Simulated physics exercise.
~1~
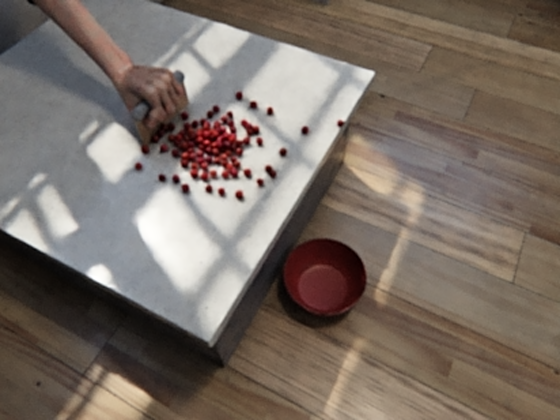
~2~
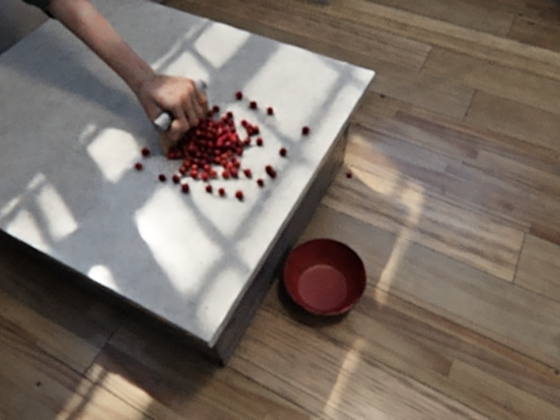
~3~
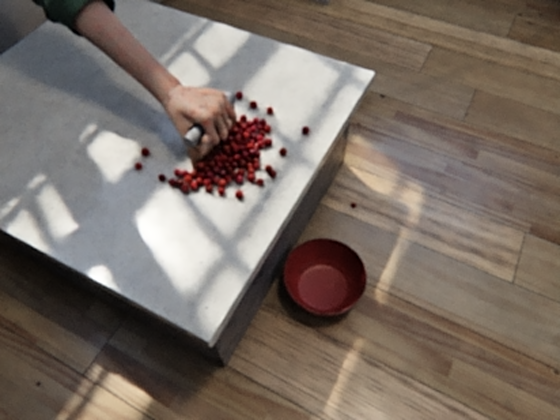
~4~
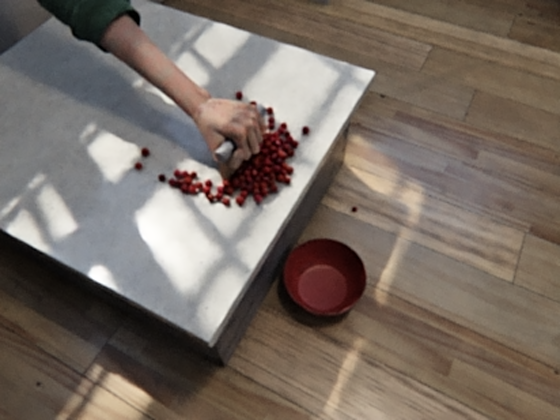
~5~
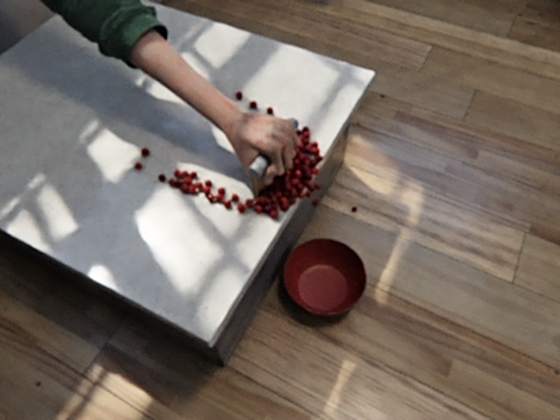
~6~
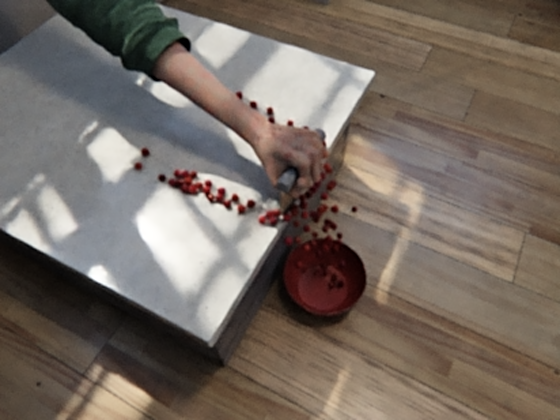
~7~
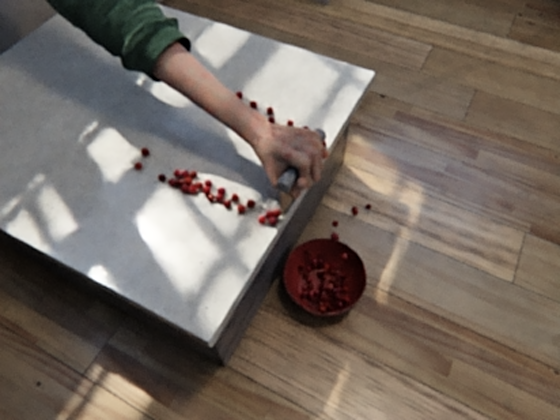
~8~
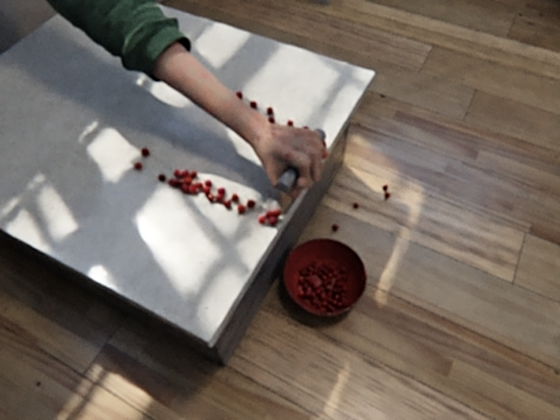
A hand pushes red berries off a pale tabletop, many landing in a red bowl.
